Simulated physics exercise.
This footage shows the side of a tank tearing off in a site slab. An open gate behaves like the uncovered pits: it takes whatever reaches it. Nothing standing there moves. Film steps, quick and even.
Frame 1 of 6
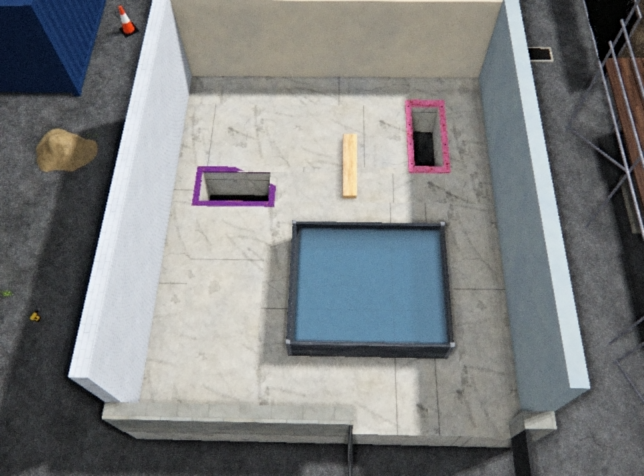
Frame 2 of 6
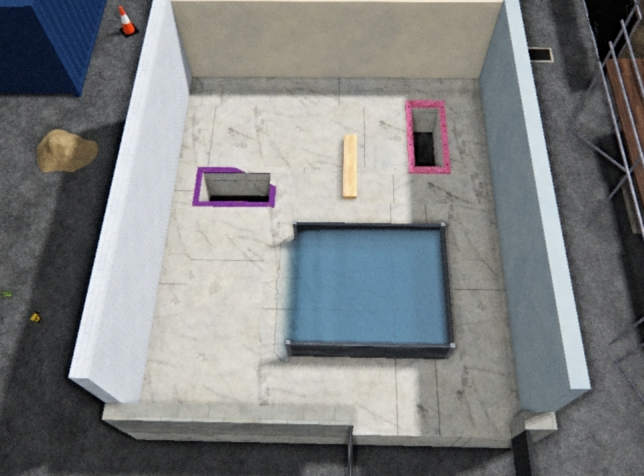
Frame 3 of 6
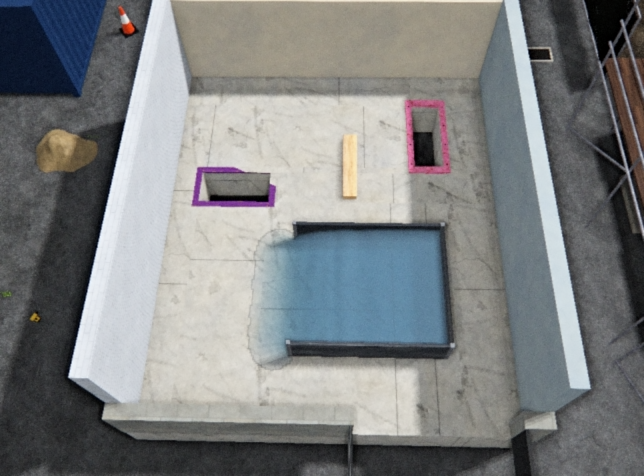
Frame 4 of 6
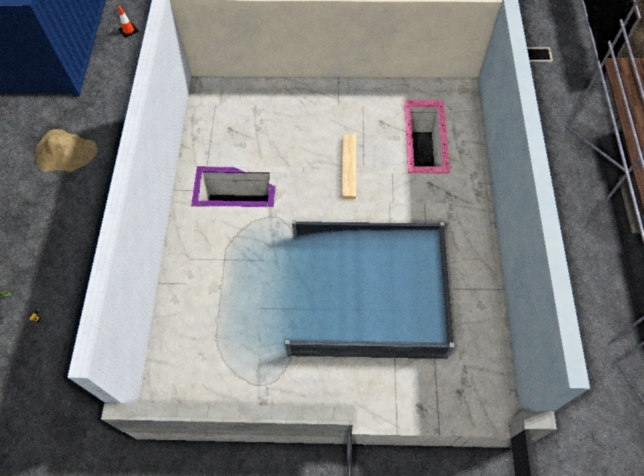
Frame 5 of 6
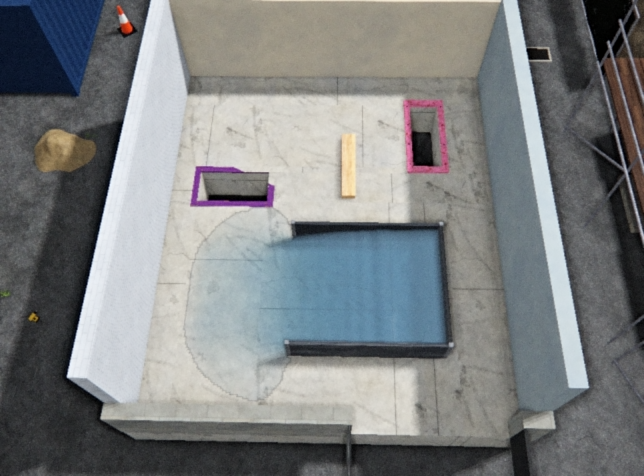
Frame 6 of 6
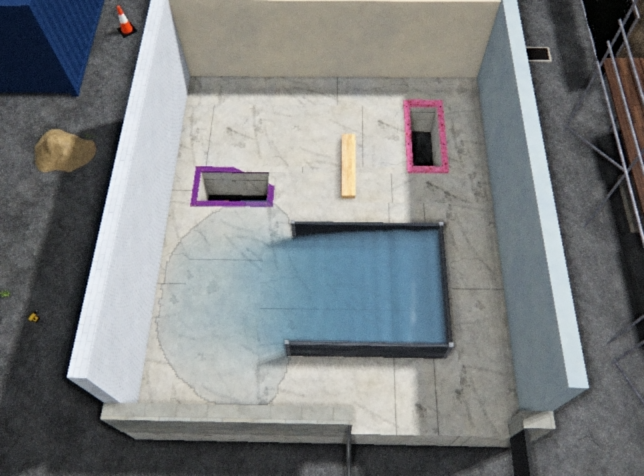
A blue pool of water in a dark-framed tank sits on a pale, walled slab, seen from a fixed viewpoint high above. Behind it are a purple-edged pit at left, a wooden plank, and a pink-edged pit at right, with a sand pile and orange cone outside. The tank's left side opens and water spreads leftward across the floor in a widening, rounded, pale sheet.
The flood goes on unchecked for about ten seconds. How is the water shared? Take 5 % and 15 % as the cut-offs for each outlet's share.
In the end, the gate ends up with 5 to 15 %, the purple pit ends up with more than 15 %, the pink pit ends up with less than 5 %.
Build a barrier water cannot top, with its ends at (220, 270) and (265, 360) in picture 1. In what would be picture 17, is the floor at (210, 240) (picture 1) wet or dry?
Finding: Waterlogged.
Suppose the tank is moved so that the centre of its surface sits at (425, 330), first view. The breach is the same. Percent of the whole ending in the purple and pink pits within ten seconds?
Approximate tally in per cent: Purple pit 35, pink pit 0.
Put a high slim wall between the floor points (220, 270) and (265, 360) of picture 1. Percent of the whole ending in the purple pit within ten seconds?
Share for purple - 40 in a hundred.
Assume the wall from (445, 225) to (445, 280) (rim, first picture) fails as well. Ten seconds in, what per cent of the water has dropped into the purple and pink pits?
Shares: Purple at 2 percent, pink at 12 percent.
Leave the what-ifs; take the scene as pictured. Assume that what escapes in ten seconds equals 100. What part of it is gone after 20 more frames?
Roughly 20 %.
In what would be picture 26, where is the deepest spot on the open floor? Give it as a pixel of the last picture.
About (137, 413).
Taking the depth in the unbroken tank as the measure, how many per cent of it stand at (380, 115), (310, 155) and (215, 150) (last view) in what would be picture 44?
First spot roughly 4 %, second 2 %, third 4 %.
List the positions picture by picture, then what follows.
The first frame shows the tank at (369, 283) is whole and still.
In the second frame, the front is at (284, 356), out from the gap at (295, 291).
In the third frame, the front is at (269, 363), out from the gap at (295, 291).
In the fourth frame, the front is at (234, 365), out from the gap at (294, 291).
In the fifth frame, the front is at (204, 365), out from the gap at (293, 291).
In the sixth frame, the front is at (164, 336), out from the gap at (293, 291).
A moment on, water covers 25 % of the floor; the gate 0 %, the purple pit 0 %, the pink pit 0 %.
Next, water covers 30 % of the floor; the gate 0 %, the purple pit 2 %, the pink pit 0 %.
Then, water covers 45 % of the floor; the gate 0 %, the purple pit 8 %, the pink pit 0 %.
Later, water covers 70 % of the floor; the gate 3 %, the purple pit 20 %, the pink pit 0 %.
In the end, water covers 95 % of the floor; the gate 12 %, the purple pit 29 %, the pink pit 0 %.
